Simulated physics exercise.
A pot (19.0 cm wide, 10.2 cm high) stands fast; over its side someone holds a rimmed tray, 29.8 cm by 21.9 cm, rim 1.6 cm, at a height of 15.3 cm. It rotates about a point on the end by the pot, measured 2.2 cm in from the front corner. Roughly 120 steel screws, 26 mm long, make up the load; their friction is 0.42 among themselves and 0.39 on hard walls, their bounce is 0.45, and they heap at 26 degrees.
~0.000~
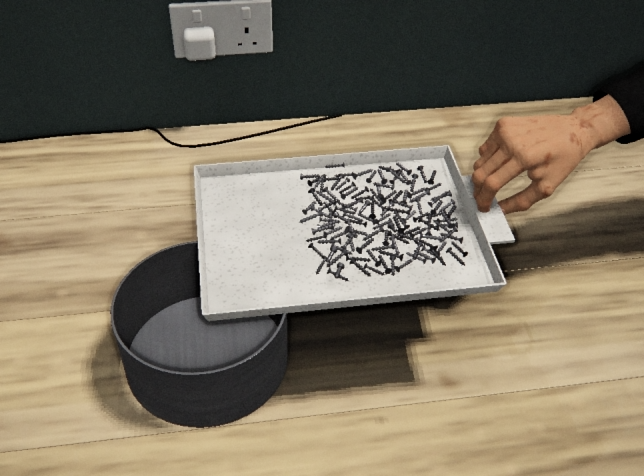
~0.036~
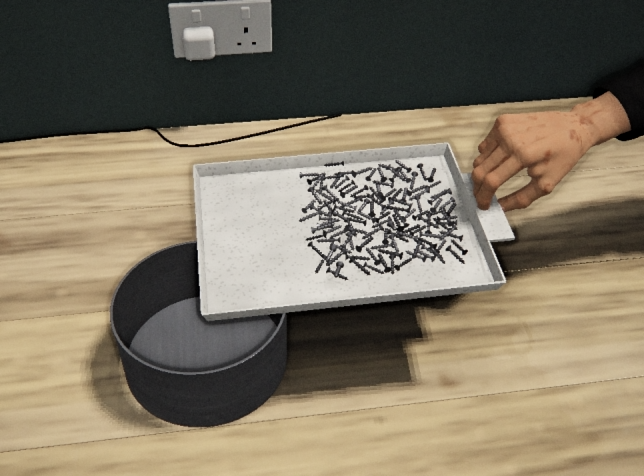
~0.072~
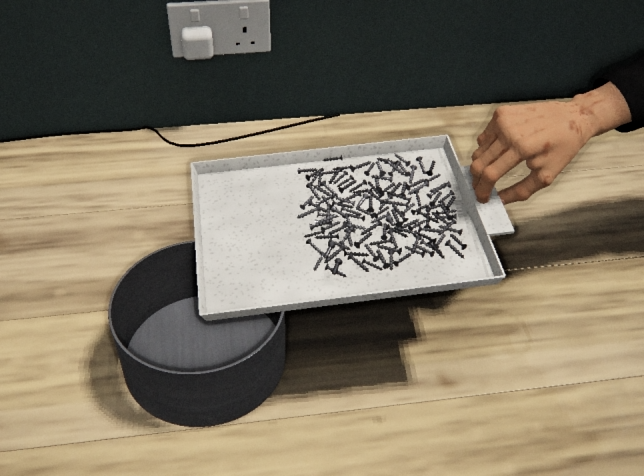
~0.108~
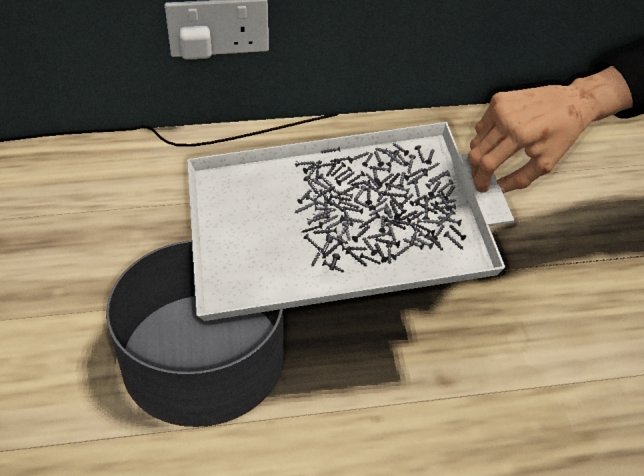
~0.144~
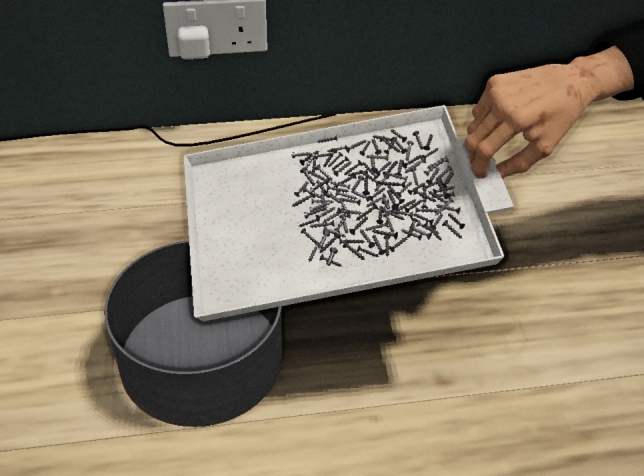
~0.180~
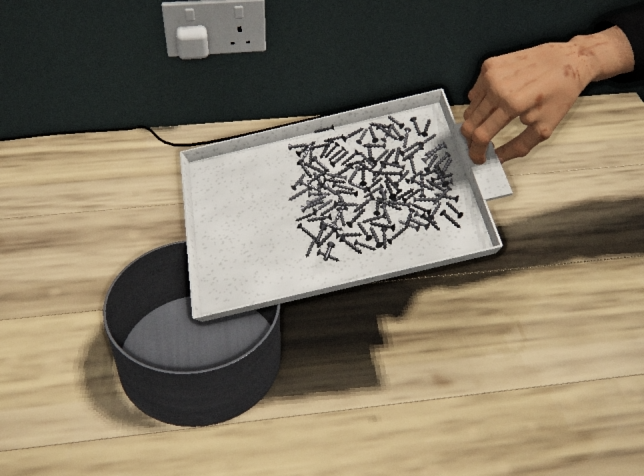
A hand raises the right end of a tray of screws beside a dark pot.
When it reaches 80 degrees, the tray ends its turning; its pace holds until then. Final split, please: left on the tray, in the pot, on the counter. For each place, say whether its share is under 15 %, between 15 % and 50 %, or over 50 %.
Tray: A small amount. Pot: A medium amount. Counter: The majority.
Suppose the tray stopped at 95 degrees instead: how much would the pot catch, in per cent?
I'd put it at close to 35 per cent.
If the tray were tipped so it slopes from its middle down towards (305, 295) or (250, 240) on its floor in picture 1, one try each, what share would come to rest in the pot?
That would be close to 10 per cent, then close to 55 per cent.
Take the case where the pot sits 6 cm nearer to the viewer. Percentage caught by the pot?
I'd say some 90 per cent would end up there.
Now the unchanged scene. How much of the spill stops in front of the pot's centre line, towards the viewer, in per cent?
100 %.
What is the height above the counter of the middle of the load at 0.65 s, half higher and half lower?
Roughly 18 cm.
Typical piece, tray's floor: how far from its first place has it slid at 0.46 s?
4 cm.
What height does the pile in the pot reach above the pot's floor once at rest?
1.5 cm.
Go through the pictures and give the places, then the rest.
In the first frame, tray tilt 0 degrees, front corners at (207, 310) and (500, 281); middle of the pieces at (384, 218); pot at (200, 302).
In the second frame, tray tilt 1 degrees, front corners at (207, 310) and (500, 279); middle of the pieces at (384, 216).
In the third frame, tray tilt 3 degrees, front corners at (205, 310) and (499, 273); middle of the pieces at (382, 211).
In the fourth frame, tray tilt 6 degrees, front corners at (202, 311) and (499, 265), lowest corner left front; middle of the pieces at (381, 203).
In the fifth frame, tray tilt 10 degrees, front corners at (199, 312) and (497, 254), lowest corner left front; middle of the pieces at (378, 193).
In the sixth frame, tray tilt 14 degrees, front corners at (197, 313) and (496, 243), lowest corner left front; middle of the pieces at (376, 183); pot at (193, 301). Its pace works out near 115 degrees a second.
After 0.46 s, tilt 46 degrees; the tray holds 100 %, the pot 0 %.
After 0.65 s, tilt 68 degrees; the tray holds 90 %, the pot 0 %.
Then, at 0.96 s, tilt 80 degrees; the tray holds 0 %, the pot 35 %.
At rest (2.3 s), tray 0 %, pot 35 %, counter 65 %.
